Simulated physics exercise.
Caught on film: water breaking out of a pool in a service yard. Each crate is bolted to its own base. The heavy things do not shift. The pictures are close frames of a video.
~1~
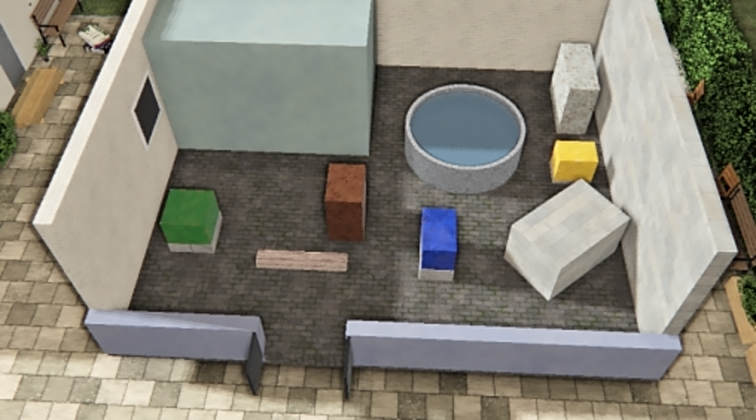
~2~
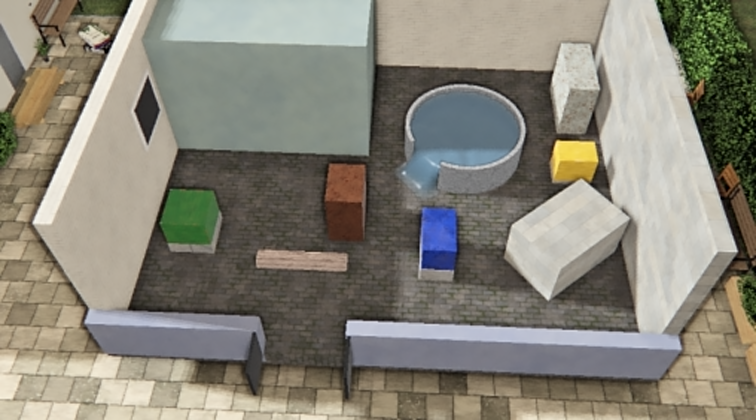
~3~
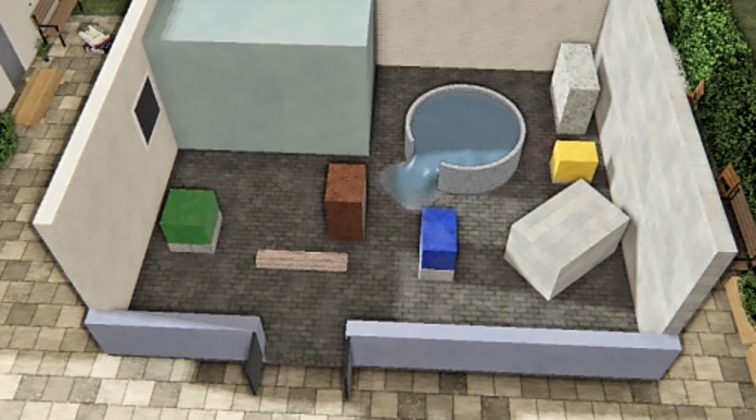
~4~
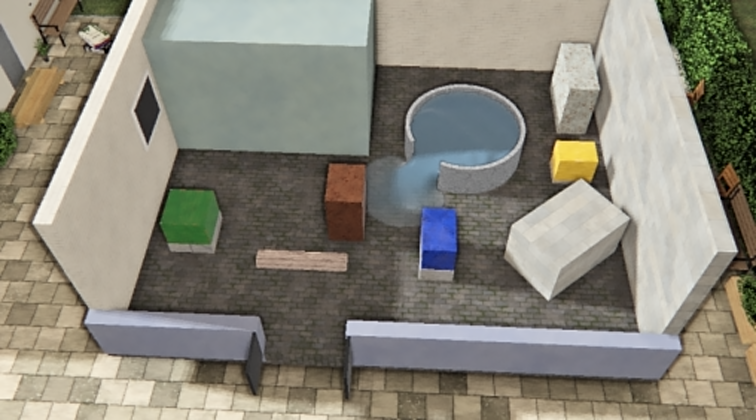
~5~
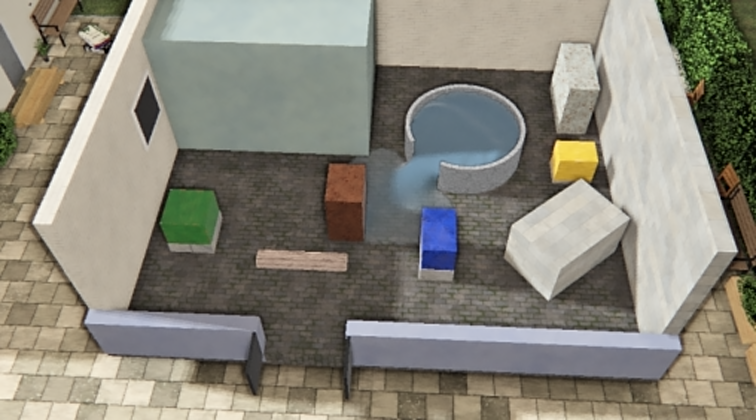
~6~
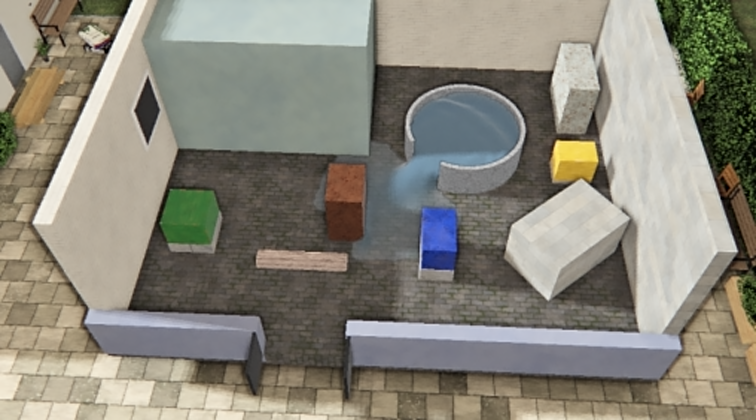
In a walled yard paved with dark bricks, a round pool sits full of still water among coloured blocks. A gap opens in the pool's lower left side and water pours out, spreading left and down in a thin sheet between the blue and reddish-brown blocks, reaching around the brown one.
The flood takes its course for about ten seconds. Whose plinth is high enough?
The green crate stays dry; the yellow crate stays dry; the blue crate stays dry.
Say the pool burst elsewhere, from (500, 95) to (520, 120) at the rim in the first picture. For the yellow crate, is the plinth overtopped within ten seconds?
The yellow crate takes water.
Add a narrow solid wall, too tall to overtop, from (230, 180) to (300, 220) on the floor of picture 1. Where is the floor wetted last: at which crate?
The one in yellow.
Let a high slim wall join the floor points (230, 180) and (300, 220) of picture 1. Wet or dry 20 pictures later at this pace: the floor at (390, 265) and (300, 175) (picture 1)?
In that order: Awash, under water.
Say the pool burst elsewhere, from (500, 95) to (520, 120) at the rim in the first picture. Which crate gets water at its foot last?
I say the green crate.
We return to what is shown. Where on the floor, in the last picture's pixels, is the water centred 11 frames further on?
I would point to (417, 180).
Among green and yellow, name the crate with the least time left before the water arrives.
The crate marked green.
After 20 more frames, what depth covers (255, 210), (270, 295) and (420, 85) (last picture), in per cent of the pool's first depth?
In that order: 4, 0 and 0 per cent.
A moment on, water covers 20 % of the floor; the green crate not reached, the yellow crate not reached, the blue crate water round its plinth.
Next, water covers 35 % of the floor; the green crate water round its plinth, the yellow crate not reached, the blue crate water round its plinth.
Then, water covers 45 % of the floor; the green crate water round its plinth, the yellow crate not reached, the blue crate water round its plinth.
Later, water covers 65 % of the floor; the green crate water round its plinth, the yellow crate water round its plinth, the blue crate water round its plinth.
In the end, water covers 80 % of the floor; the green crate stayed above the water, the yellow crate stayed above the water, the blue crate stayed above the water.
